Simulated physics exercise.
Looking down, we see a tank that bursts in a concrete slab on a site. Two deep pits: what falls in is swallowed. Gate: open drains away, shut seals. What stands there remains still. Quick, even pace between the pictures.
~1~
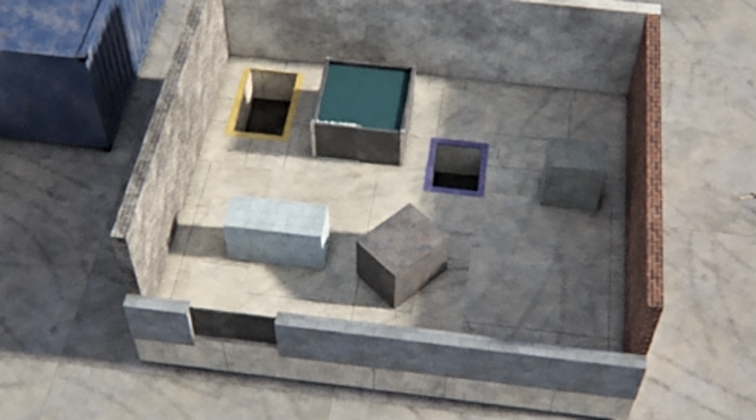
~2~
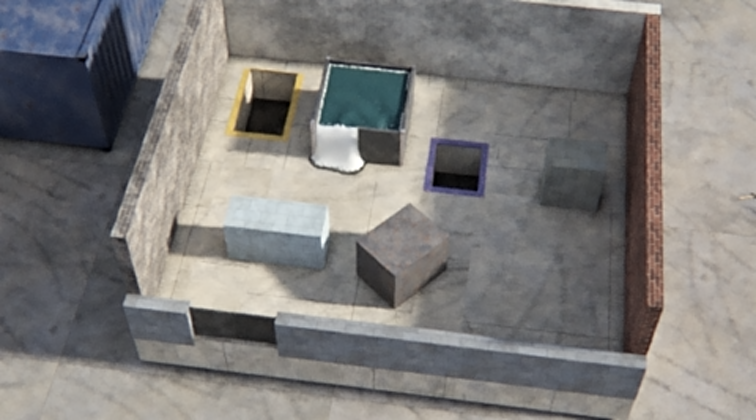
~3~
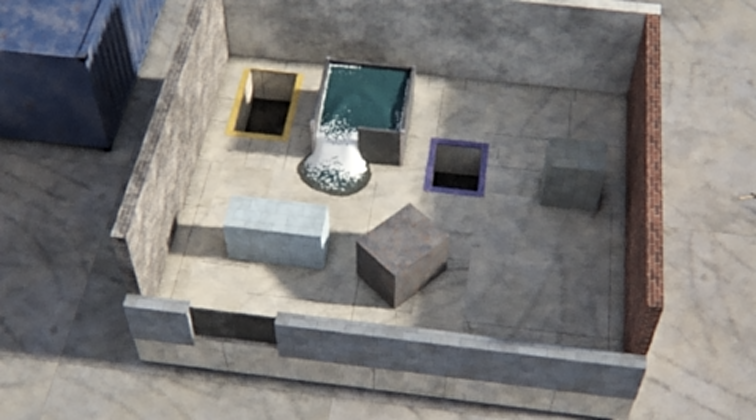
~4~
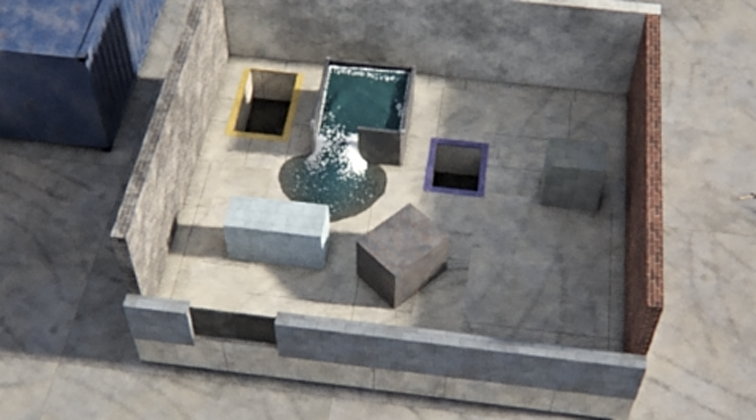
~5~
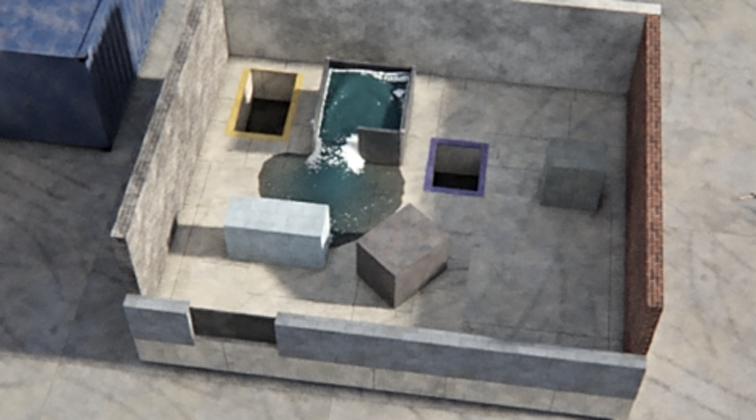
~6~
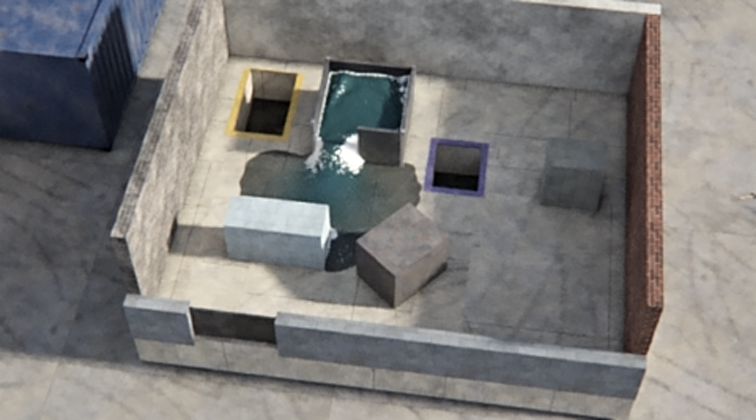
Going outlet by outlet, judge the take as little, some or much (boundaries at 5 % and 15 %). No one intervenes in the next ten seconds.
My judgement: The gate ends up with little, the blue pit ends up with some, the yellow pit ends up with much.
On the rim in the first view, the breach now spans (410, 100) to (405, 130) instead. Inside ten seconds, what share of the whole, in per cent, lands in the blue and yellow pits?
Lab note - share by pit: Blue 75 %, yellow 0 %.
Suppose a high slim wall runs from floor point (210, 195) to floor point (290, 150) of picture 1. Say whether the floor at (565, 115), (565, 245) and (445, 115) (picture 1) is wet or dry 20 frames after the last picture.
Taking the three spots in the order asked, they are bone-dry, bone-dry and bone-dry.
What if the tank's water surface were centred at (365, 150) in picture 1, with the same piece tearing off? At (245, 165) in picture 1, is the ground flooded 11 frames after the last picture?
There: Flooded.
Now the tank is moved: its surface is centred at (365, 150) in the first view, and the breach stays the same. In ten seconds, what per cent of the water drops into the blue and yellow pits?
Shares - blue: 2 in a hundred; yellow: 25 in a hundred.
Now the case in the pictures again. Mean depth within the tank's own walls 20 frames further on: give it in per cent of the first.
That comes to about 28 per cent.
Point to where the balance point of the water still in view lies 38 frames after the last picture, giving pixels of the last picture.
Roughly (316, 218).
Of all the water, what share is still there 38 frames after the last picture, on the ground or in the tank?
My reckoning gives about 86 %.
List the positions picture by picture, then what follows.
The open tank at (364, 98) is whole and still, in the first frame.
Water pours out at (337, 147) and has run to (360, 168), in the second frame.
The front is at (345, 192), out from the gap at (337, 147), in the third frame.
Water pours out at (337, 149) and has run to a hidden place, in the fourth frame.
Water pours out at (337, 148) and has run to (335, 243), in the fifth frame.
The front is at (341, 267), out from the gap at (337, 148), in the sixth frame.
A moment on, water covers 20 % of the floor; the gate 0 %, the blue pit 0 %, the yellow pit 0 %.
Next, water covers 30 % of the floor; the gate 0 %, the blue pit 0 %, the yellow pit 0 %.
Then, water covers 45 % of the floor; the gate 0 %, the blue pit 2 %, the yellow pit 3 %.
Later, water covers 55 % of the floor; the gate 0 %, the blue pit 6 %, the yellow pit 9 %.
In the end, water covers 70 % of the floor; the gate 0 %, the blue pit 9 %, the yellow pit 17 %.
